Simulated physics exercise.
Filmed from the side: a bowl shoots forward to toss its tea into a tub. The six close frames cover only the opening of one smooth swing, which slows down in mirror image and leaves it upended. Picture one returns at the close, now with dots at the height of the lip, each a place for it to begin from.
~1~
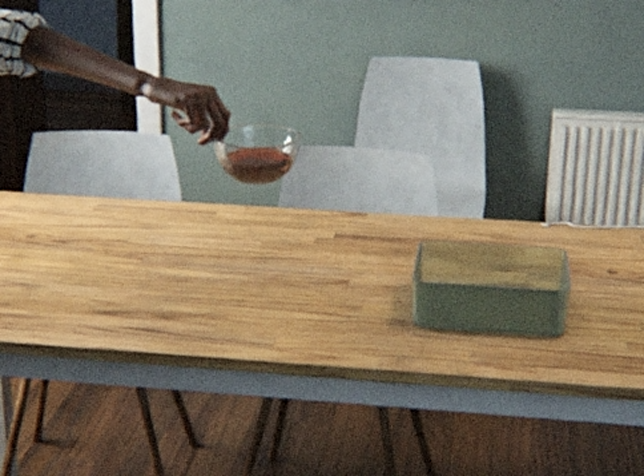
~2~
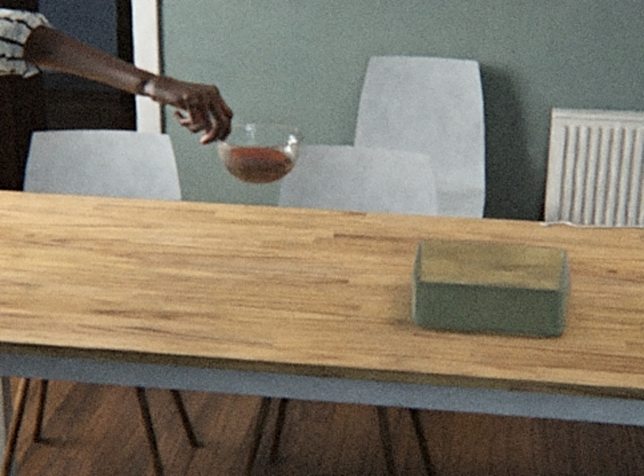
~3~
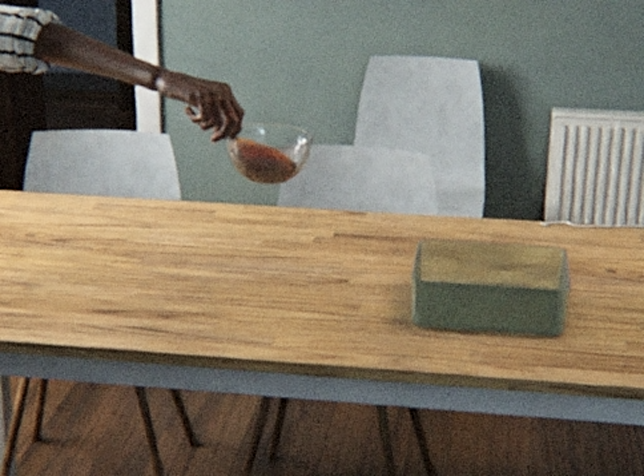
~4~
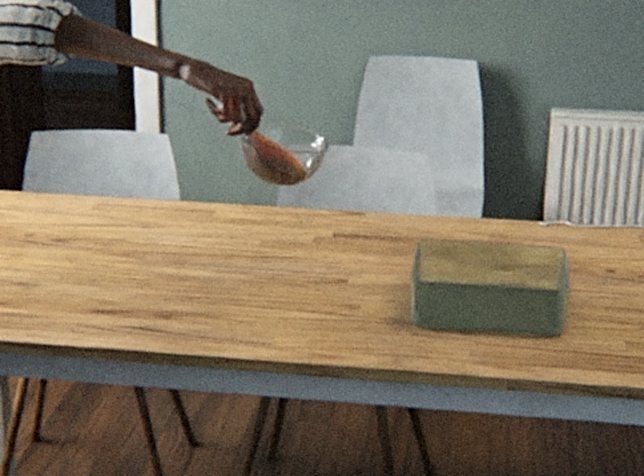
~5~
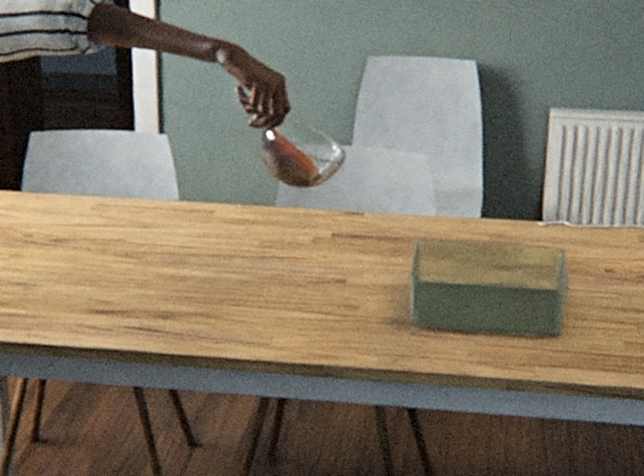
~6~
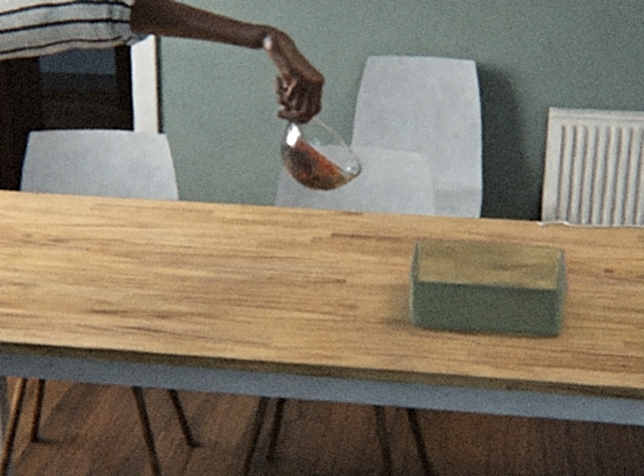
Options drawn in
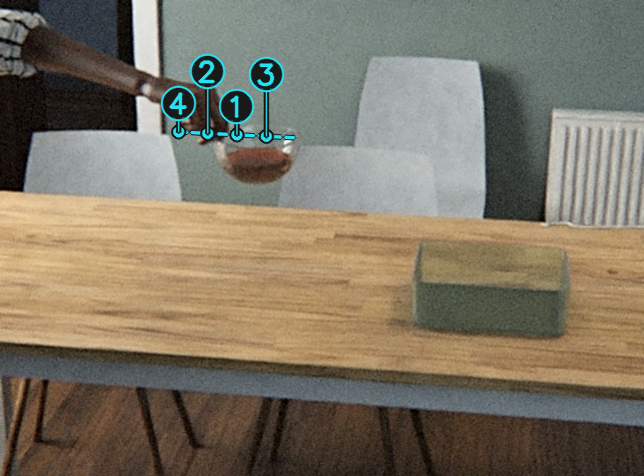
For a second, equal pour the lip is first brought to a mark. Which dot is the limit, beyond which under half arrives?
The limit is 3.
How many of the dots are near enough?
One of the four.
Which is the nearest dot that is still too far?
The answer is 1.
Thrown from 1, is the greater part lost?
Yes, it does.
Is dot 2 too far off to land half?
Yes, it does.
On the marked copy, 1 at (236, 134); 2 at (207, 133); 3 at (266, 136); 4 at (178, 131).
With 1, about 34 % lands in the tub, 57 % falls short and 8 % goes beside or beyond.
With 2, about 0 % lands in the tub, 97 % falls short and 3 % goes beside or beyond.
With 3, about 64 % lands in the tub, 24 % falls short and 12 % goes beside or beyond.
With 4, about 0 % lands in the tub, 100 % falls short.
